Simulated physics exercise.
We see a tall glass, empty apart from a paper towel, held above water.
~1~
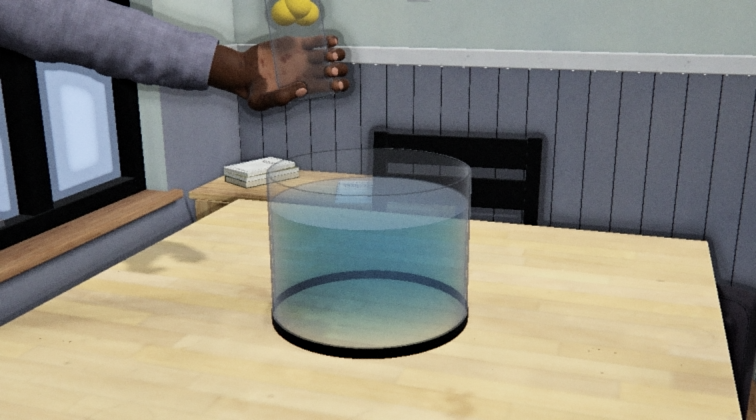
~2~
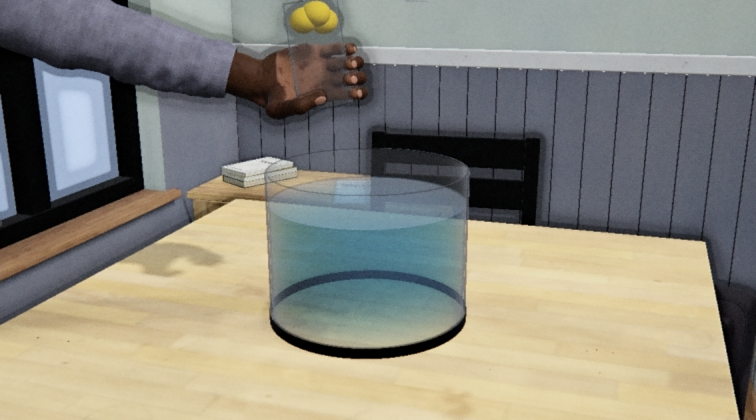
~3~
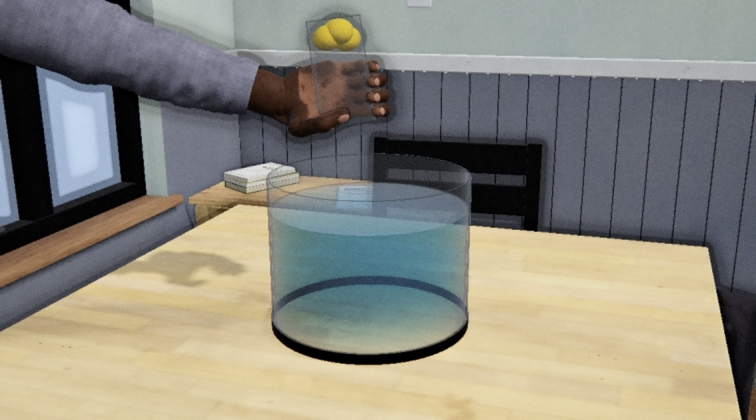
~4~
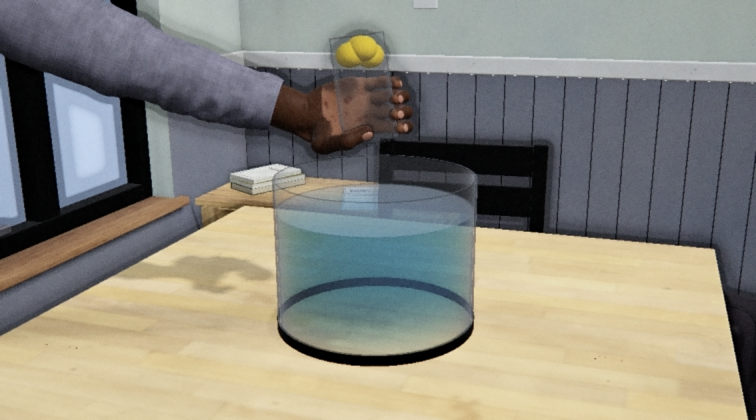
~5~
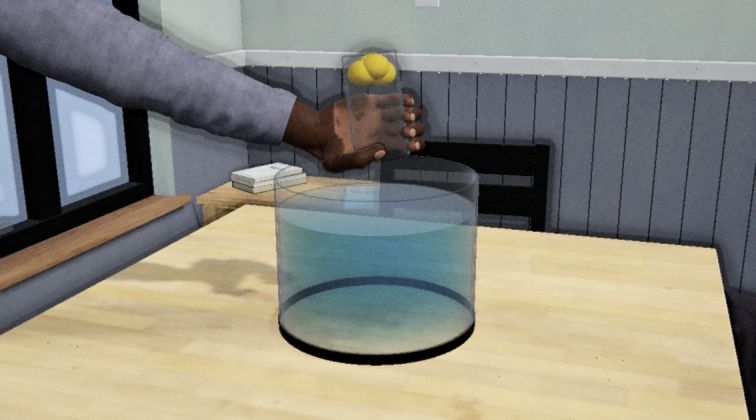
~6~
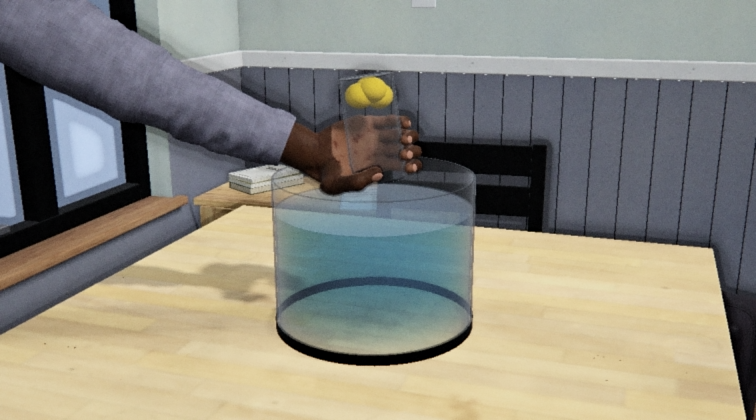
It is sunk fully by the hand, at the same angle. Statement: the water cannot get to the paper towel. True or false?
True.
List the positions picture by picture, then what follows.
In the first picture, tall glass (300, 48) mouth down; above the basin.
In the second picture, tall glass (318, 56) mouth down; paper towel (312, 16); coming down.
In the third picture, tall glass (341, 74) mouth down; lower.
In the fourth picture, tall glass (364, 91) mouth down; paper towel (359, 50); lower still.
In the fifth picture, tall glass (376, 108) mouth down; close to the surface.
In the sixth picture, tall glass (373, 130) mouth down; paper towel (368, 91); just over the surface.
Soon after, the tall glass enters the water.
Later, air is trapped inside and holds the level down.
In the end, the tall glass is under, still full of air, and the paper towel is dry.
